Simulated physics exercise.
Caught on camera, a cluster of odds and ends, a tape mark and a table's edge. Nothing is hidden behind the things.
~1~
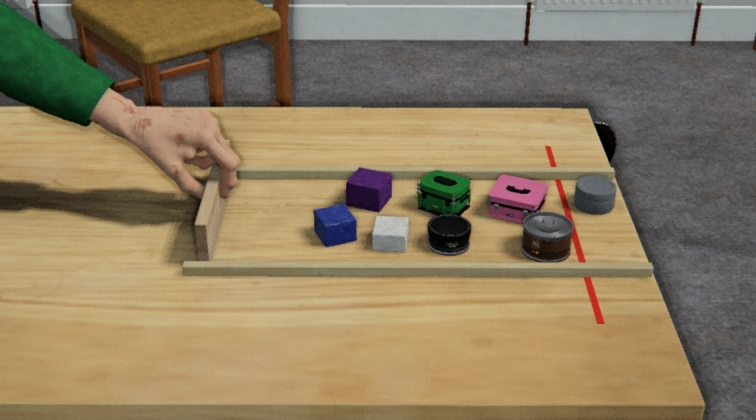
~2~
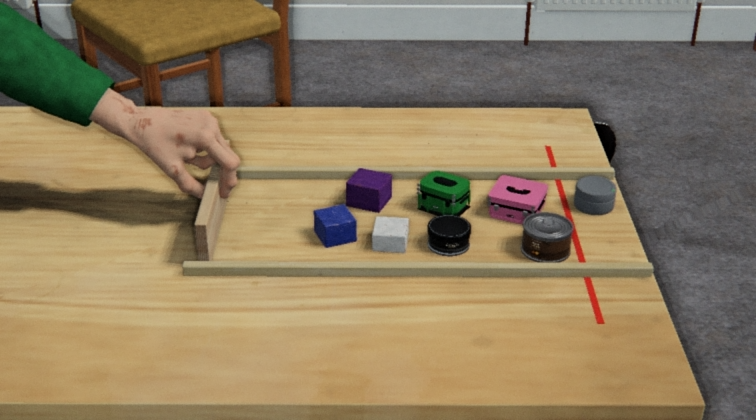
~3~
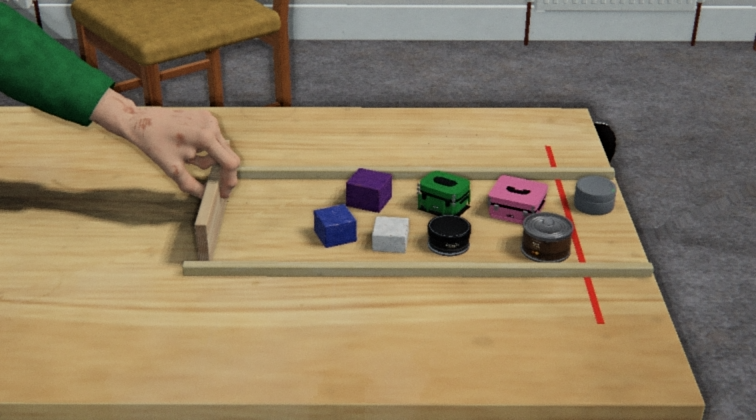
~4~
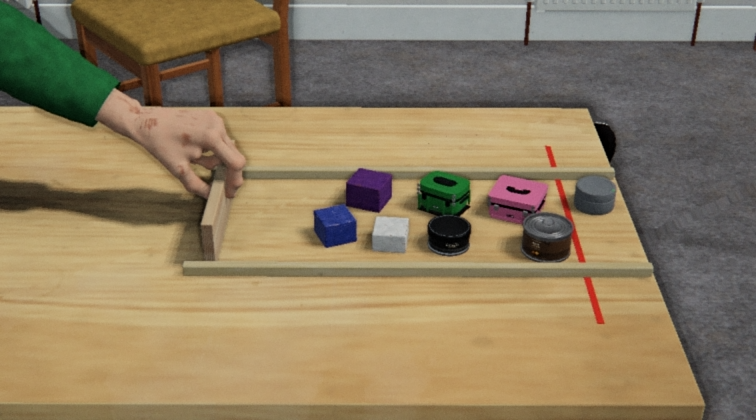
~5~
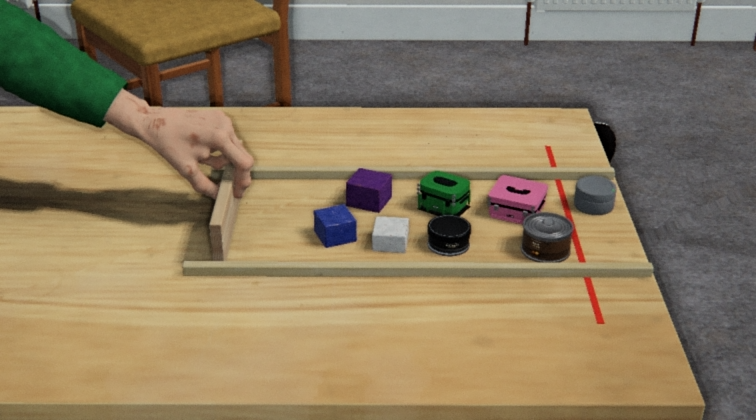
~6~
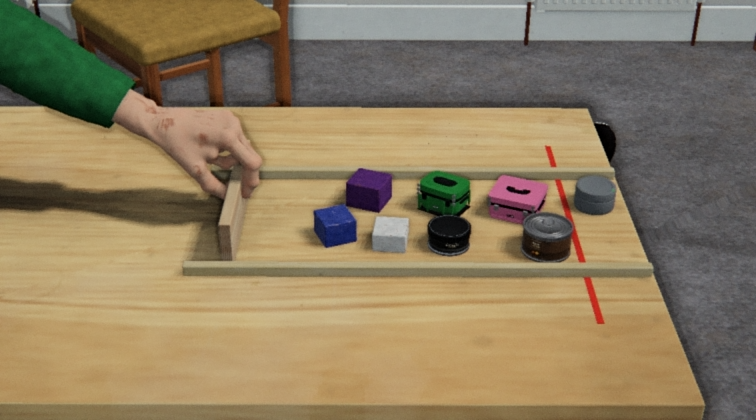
A hand in a green sleeve slowly slides a small upright wooden board a short way rightward between two wooden rails on a light tabletop, seen from above at an angle. Ahead sit purple, blue and white blocks, green and pink cases, a black pot and a brown tin, with a grey lid beyond the red tape. These objects and the camera stay still.
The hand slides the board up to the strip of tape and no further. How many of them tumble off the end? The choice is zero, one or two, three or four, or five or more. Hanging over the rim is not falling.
Outcome: The number that fall off is three or four.
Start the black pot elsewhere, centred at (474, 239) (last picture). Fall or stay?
From there it goes over.
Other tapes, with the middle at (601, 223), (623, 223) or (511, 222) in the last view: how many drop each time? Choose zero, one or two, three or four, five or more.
For each place: At least five; at least five; 1 or 2.
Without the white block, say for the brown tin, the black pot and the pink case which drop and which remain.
The brown tin is lost, the black pot stays on, the pink case tumbles off.
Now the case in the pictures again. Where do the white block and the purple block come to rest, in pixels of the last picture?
The white block stops around (628, 235); the purple block around (582, 187).
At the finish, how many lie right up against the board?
2 of them.
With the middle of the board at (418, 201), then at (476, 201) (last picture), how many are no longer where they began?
7 and 8.
Soon after, none off yet; grey lid at rest near (595, 196); brown tin at rest near (547, 238); pink case at rest near (517, 201).
At rest, the number that fall off is three or four; fallen, black pot, pink case, brown tin and grey lid.
